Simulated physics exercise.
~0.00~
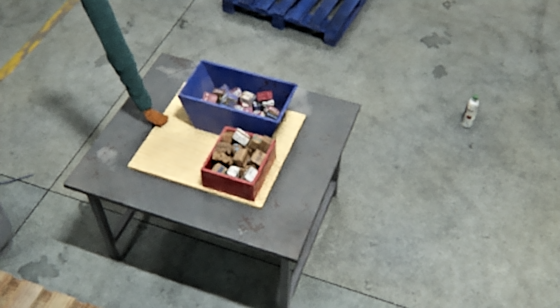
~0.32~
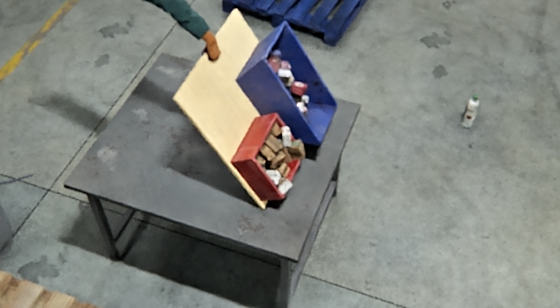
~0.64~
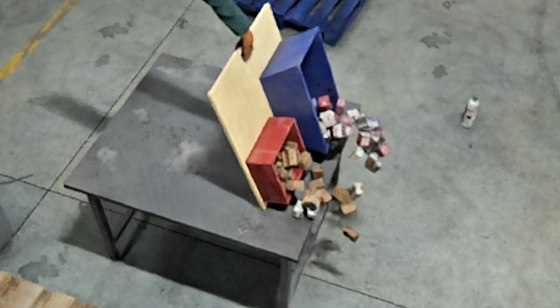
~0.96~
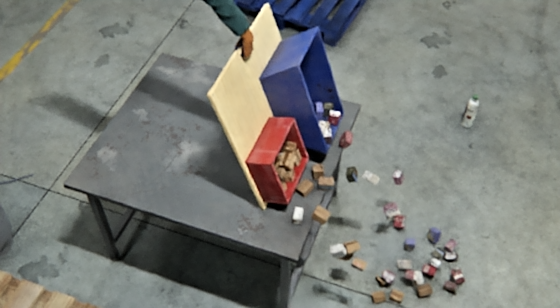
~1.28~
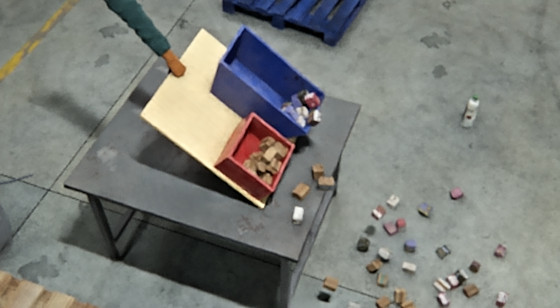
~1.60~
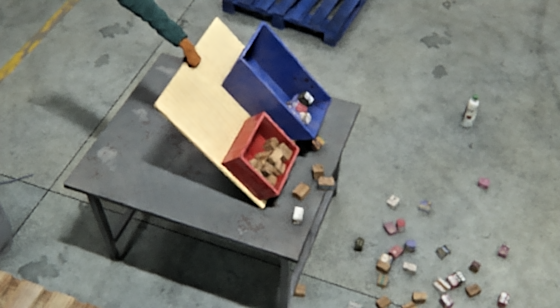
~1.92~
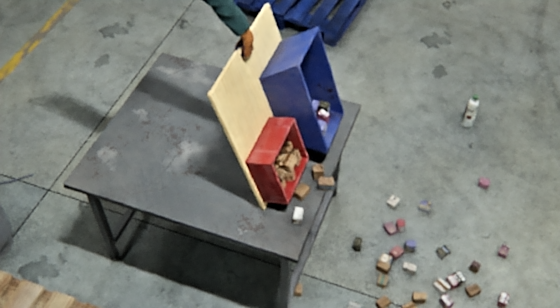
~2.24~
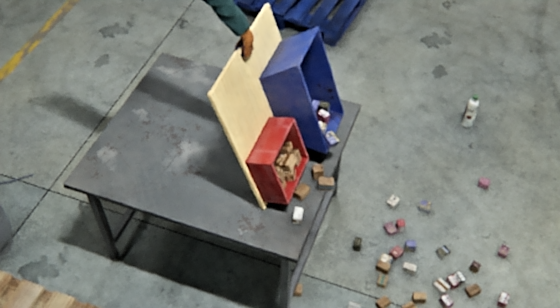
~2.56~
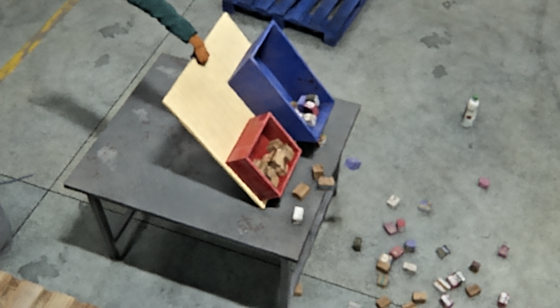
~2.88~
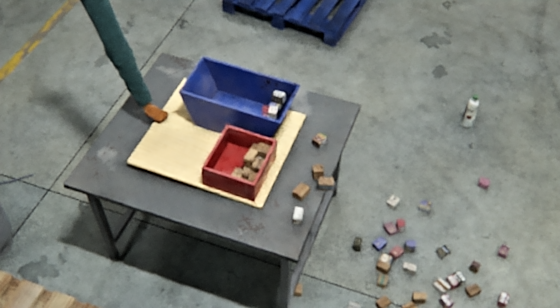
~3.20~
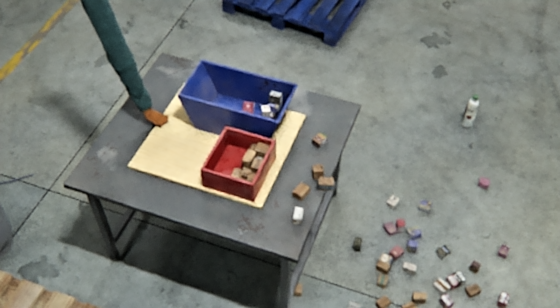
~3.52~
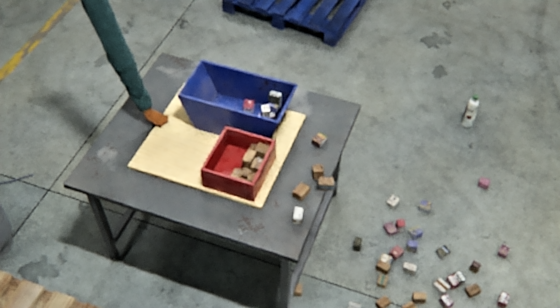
On a grey concrete floor seen from above at an angle, a dark table holds a pale board carrying a blue basket behind a smaller red one, both filled with small blocks. A green-sleeved arm lifts the board's left side, tilting it steeply to the right. Blocks pour from both baskets, some stopping on the table and many scattering across the floor at right. The hand partly lowers the board, raises it steeply again, then lowers it flat. Both baskets stay attached, the blue one ending nearly empty and the red one still holding several brown blocks.
